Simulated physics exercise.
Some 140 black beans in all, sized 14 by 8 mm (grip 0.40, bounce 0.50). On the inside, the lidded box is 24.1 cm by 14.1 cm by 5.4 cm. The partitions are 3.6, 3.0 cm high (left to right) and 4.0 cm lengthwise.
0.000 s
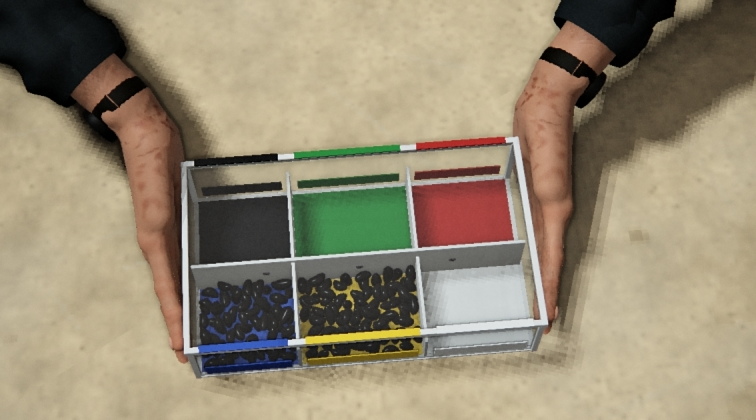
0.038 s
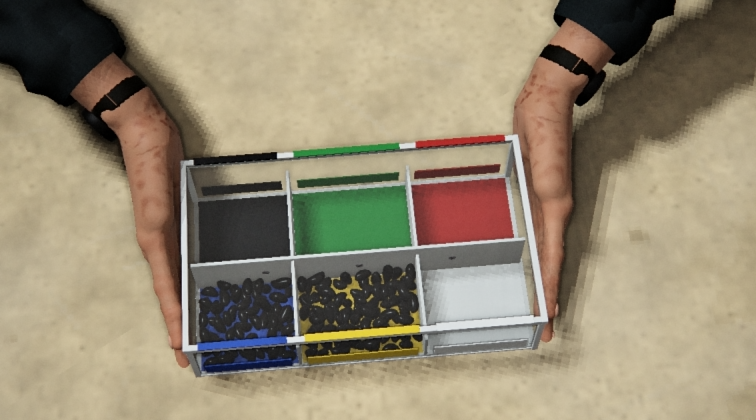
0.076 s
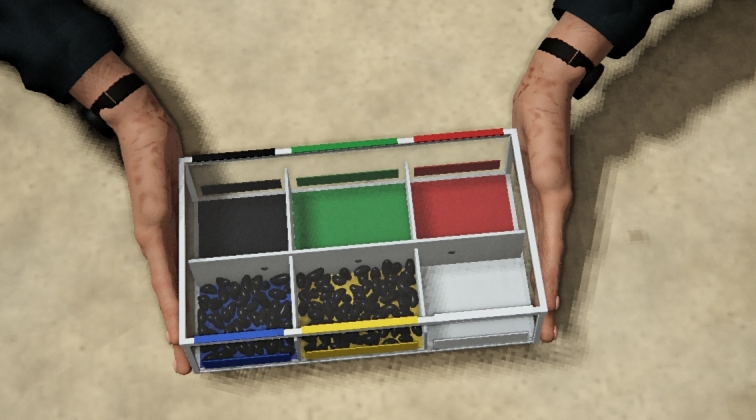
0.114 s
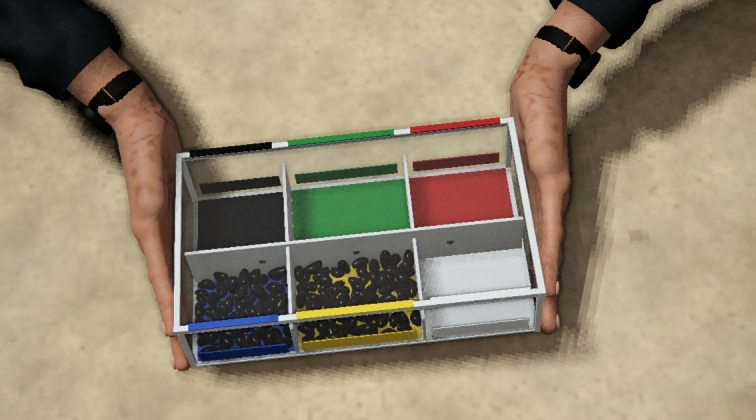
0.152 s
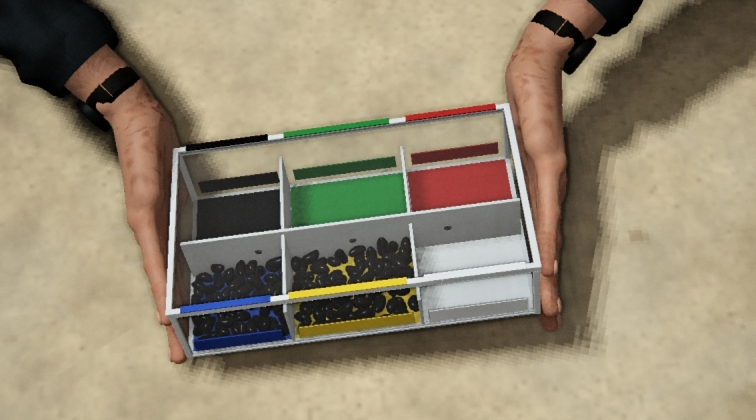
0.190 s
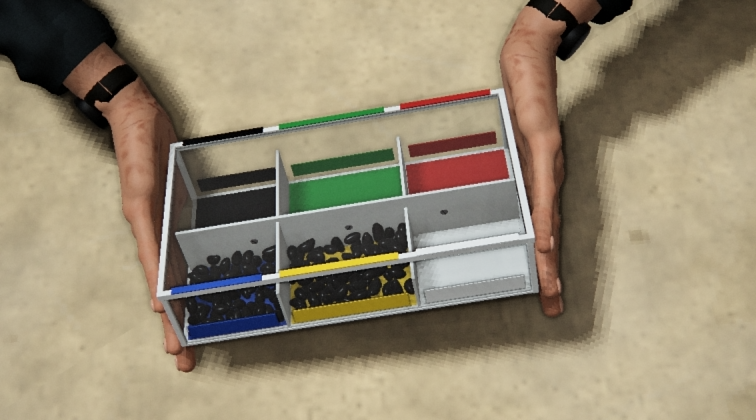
Two hands slowly tilt a clear divided box with black beans over its blue and yellow sections.
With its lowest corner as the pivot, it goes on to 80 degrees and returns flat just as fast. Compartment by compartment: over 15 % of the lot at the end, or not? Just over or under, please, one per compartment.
Red compartment: Under, blue compartment: Over, green compartment: Under, yellow compartment: Over, white compartment: Under, black compartment: Under.
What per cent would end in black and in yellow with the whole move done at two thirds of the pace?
In that case black would keep 10 % and yellow would keep 45 %.
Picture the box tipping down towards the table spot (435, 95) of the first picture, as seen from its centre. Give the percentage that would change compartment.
Roughly 35 % of the pieces.
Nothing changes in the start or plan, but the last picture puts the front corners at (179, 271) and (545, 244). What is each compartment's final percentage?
Red 0; blue 30; green 10; yellow 45; white 0; black 10.
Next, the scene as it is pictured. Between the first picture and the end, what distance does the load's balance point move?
It shifts some 2.5 cm.
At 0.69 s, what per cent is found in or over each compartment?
Red 0; blue 40; green 0; yellow 55; white 0; black 0.
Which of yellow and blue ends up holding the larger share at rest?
That would be the yellow compartment.
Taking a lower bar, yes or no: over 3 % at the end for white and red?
For white, it does not, for red, it does not.
After 0.69 s, tilt 79 degrees; blue 40 %, yellow 55 %.
After 1.02 s, tilt 32 degrees; blue 40 %, green 5 %, yellow 50 %, black 5 %.
Then, at 1.44 s, tilt 0 degrees; blue 40 %, green 5 %, yellow 50 %, black 5 %.
At rest (1.8 s), red 0 %, blue 40 %, green 5 %, yellow 50 %, white 0 %, black 5 %.
